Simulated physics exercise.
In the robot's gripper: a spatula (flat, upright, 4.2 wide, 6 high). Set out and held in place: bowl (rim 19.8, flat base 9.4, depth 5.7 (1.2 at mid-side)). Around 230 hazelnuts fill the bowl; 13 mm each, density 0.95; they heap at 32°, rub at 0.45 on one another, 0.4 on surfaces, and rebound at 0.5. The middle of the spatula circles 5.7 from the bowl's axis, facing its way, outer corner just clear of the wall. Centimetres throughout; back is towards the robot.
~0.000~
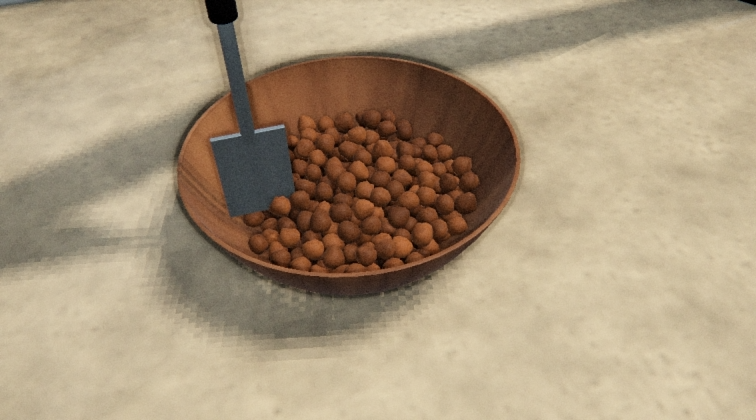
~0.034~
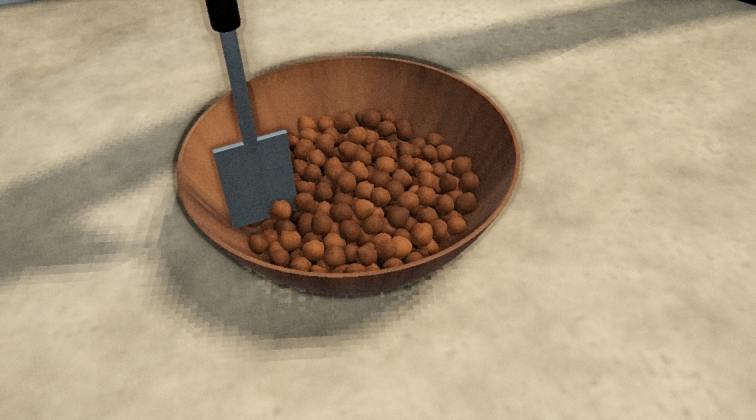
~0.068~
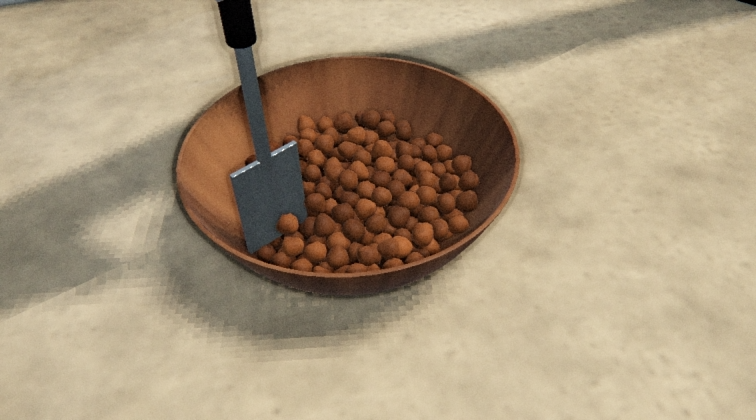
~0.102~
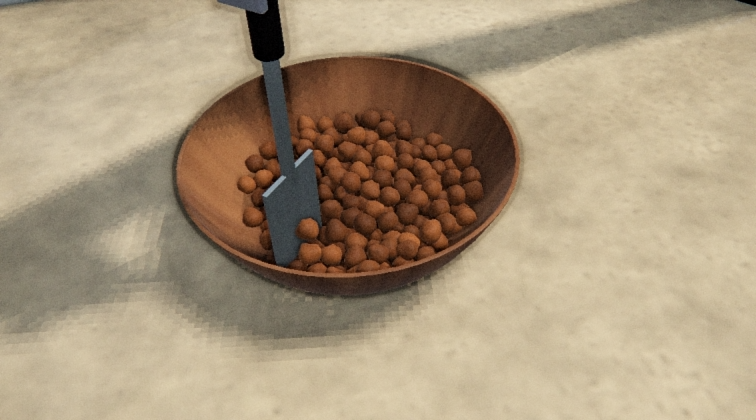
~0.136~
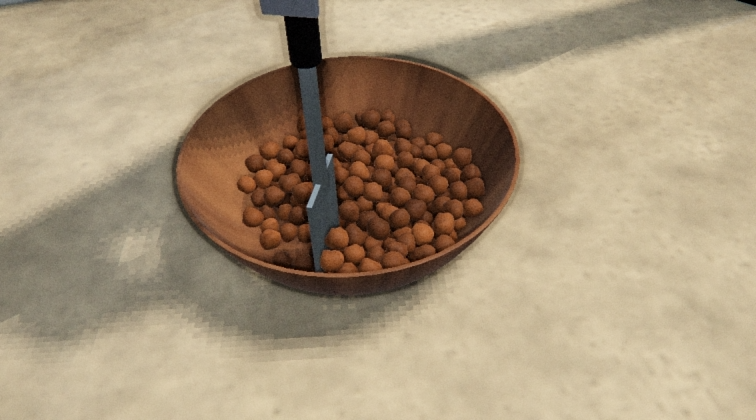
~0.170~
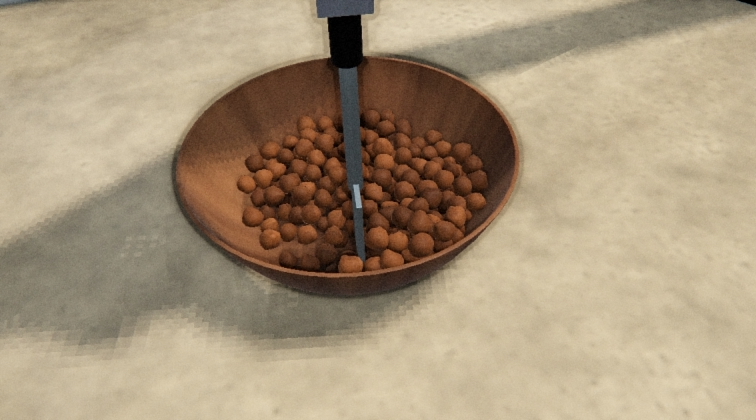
Black-handled metal spatula sweeping rightward through round brown nuts along the near side of a wooden bowl, turning edge-on as it moves.
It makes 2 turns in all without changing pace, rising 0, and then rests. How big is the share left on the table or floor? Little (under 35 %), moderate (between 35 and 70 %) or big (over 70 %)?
Share on the table or floor: Little (under 35 %).
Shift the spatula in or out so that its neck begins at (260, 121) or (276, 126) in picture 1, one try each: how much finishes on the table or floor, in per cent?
Some 20 and 15 per cent.
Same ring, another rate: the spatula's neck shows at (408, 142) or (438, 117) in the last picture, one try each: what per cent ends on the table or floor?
About 40 and 50 per cent.
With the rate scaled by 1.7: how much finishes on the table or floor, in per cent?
Some 50 per cent.
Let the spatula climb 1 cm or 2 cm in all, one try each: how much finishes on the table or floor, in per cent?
Some 20 and 15 per cent.
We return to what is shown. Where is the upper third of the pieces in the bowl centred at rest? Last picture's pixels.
Near (311, 238).
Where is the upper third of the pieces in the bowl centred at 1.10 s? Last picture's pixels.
At about (362, 104).
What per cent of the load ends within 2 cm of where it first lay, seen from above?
Some 5 per cent.
After 0.64 s, 332° round, highest piece 8 above the table; 199 in the bowl, 24 on the table or floor, 4 in flight or on the tool.
After 1.10 s, 224° round, highest piece 7 above the table; 180 in the bowl, 46 on the table or floor, 1 in flight or on the tool.
After 1.53 s, 0° round, highest piece 5 above the table; 166 in the bowl, 61 on the table or floor.
After 2.23 s, 0° round, highest piece 5 above the table; 166 in the bowl, 61 on the table or floor.
In the end, 166 in the bowl, 61 on the table or floor. That is 27 % on the table or floor.
